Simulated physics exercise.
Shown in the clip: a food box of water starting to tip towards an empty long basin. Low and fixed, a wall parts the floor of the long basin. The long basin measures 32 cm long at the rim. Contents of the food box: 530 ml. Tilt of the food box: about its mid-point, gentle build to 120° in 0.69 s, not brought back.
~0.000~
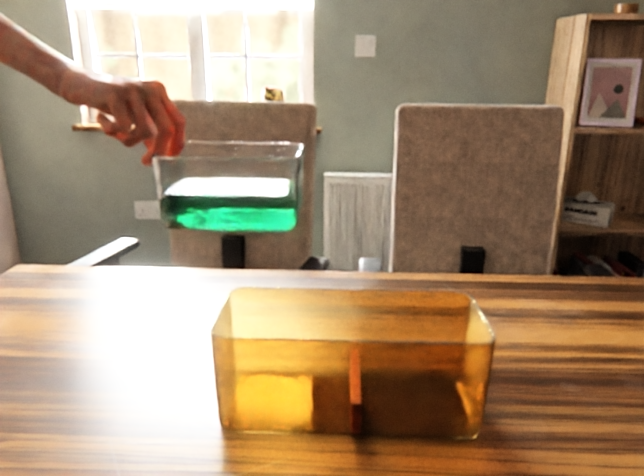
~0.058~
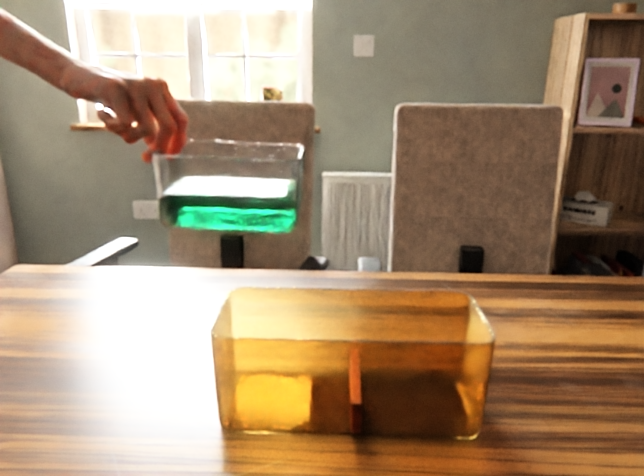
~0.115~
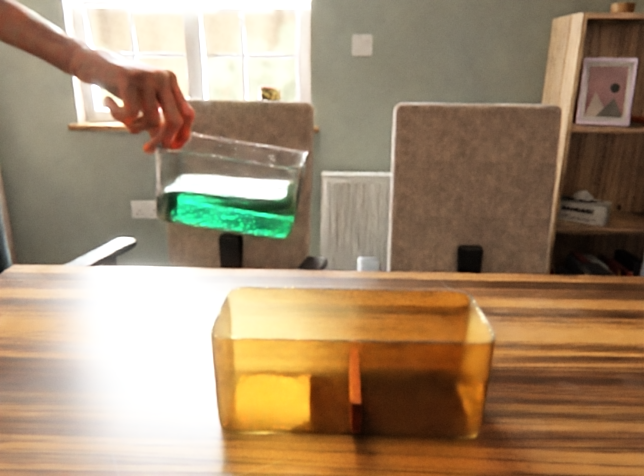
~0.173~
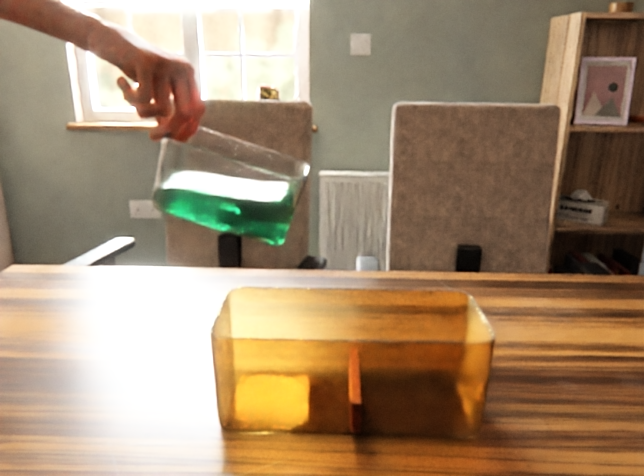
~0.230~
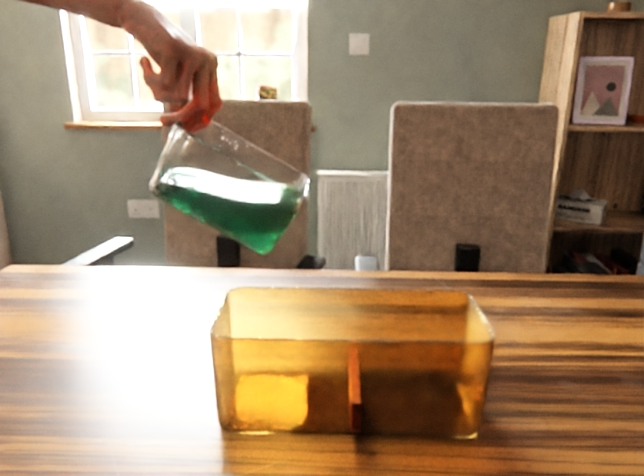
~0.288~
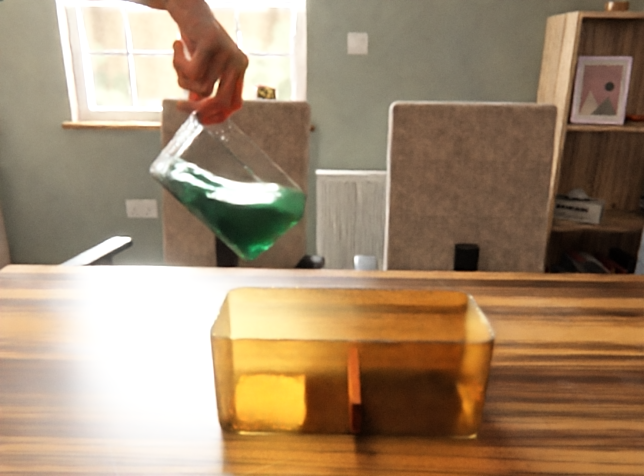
At first, a hand at the left holds a clear food box of green water almost level above a wooden table, where an empty amber basin with a low dividing wall sits. The hand then tilts the box clockwise, gradually steepening it, and the green water shifts towards its lowered right side.
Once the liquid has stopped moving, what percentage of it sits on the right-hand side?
About 15 per cent.
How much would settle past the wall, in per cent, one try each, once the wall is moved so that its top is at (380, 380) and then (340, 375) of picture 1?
15 per cent first, 35 per cent second.
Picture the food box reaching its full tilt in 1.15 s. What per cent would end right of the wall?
That would be about 20 in a hundred, I'd say.
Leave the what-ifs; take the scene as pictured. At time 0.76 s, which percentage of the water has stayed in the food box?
Roughly 1 per cent.
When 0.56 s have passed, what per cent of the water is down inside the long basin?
52 %, roughly.
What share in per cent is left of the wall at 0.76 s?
Left share: Approx. 80 %.
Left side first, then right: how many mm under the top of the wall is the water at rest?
About 20 mm left, about 36 mm right.
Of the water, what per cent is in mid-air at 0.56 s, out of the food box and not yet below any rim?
34 per cent.
After 0.56 s the tilt is 110° and 13 per cent is still to pour, 50 is left of the wall and 3 right of it.
After 0.76 s the tilt is 120° and 1 per cent is still to pour, 80 is left of the wall and 7 right of it.
After 0.96 s the tilt is 120° and 0 per cent is still to pour, 79 is left of the wall and 14 right of it.
After 1.19 s the tilt is 120° and 0 per cent is still to pour, 79 is left of the wall and 15 right of it.
In the end 79 per cent lies left of the wall, 15 right of it and 6 outside.
